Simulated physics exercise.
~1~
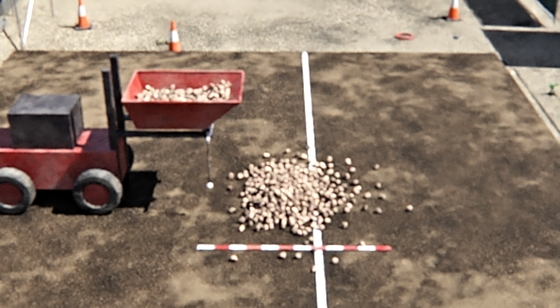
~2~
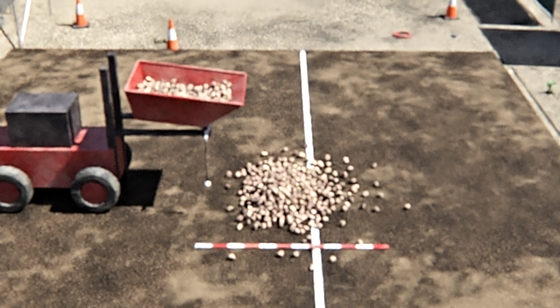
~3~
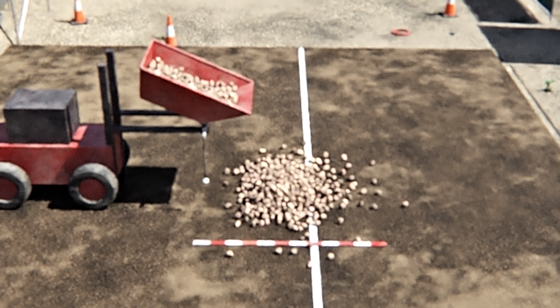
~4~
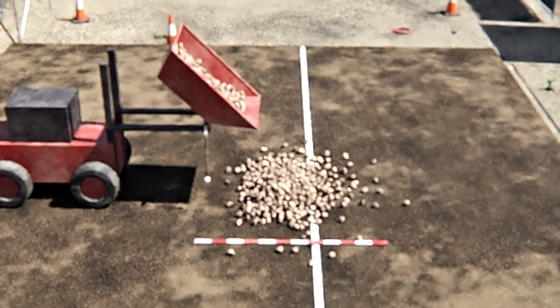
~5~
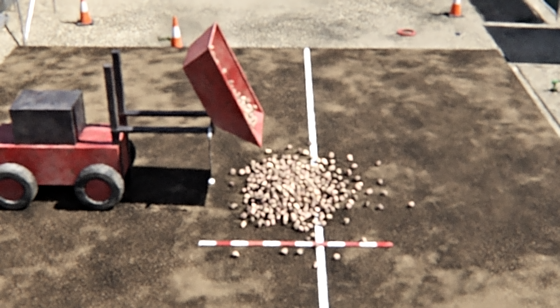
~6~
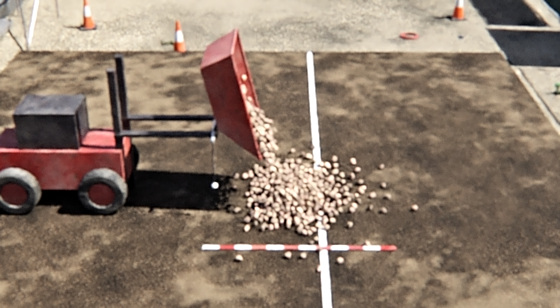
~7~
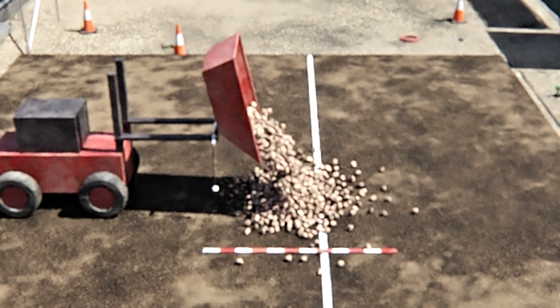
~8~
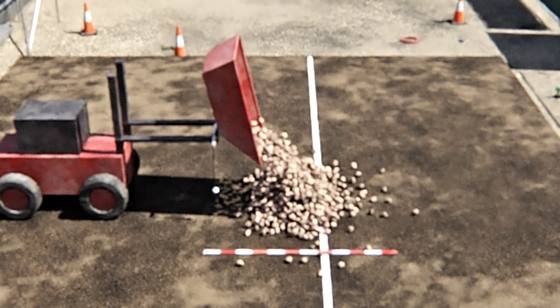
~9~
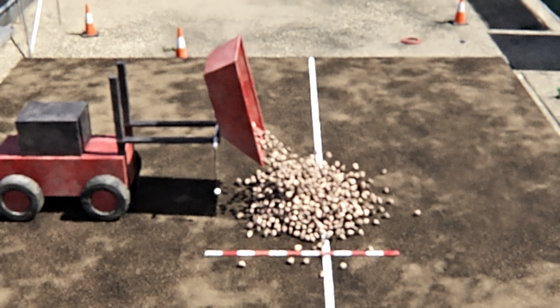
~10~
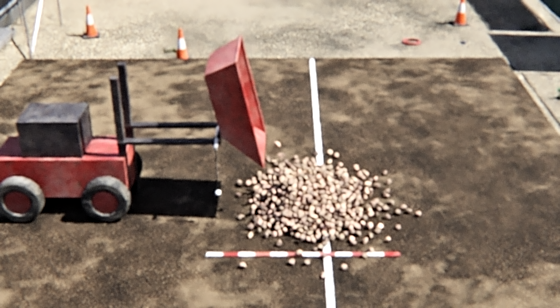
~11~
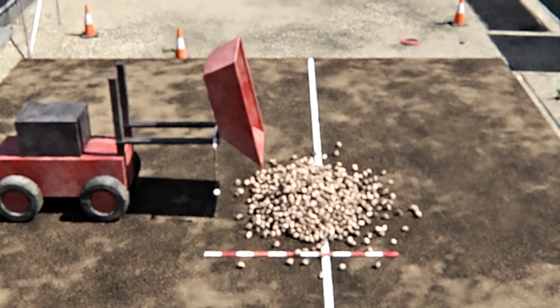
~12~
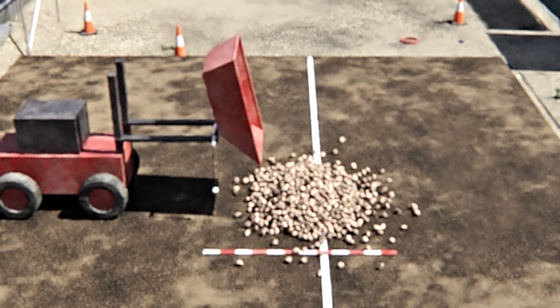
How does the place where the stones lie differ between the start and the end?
At the start, some stones are up in the red skip at the left while the others lie in a heap by the white line. At the end they all lie in one larger heap on the ground, so the stones as a whole are lower and further right.
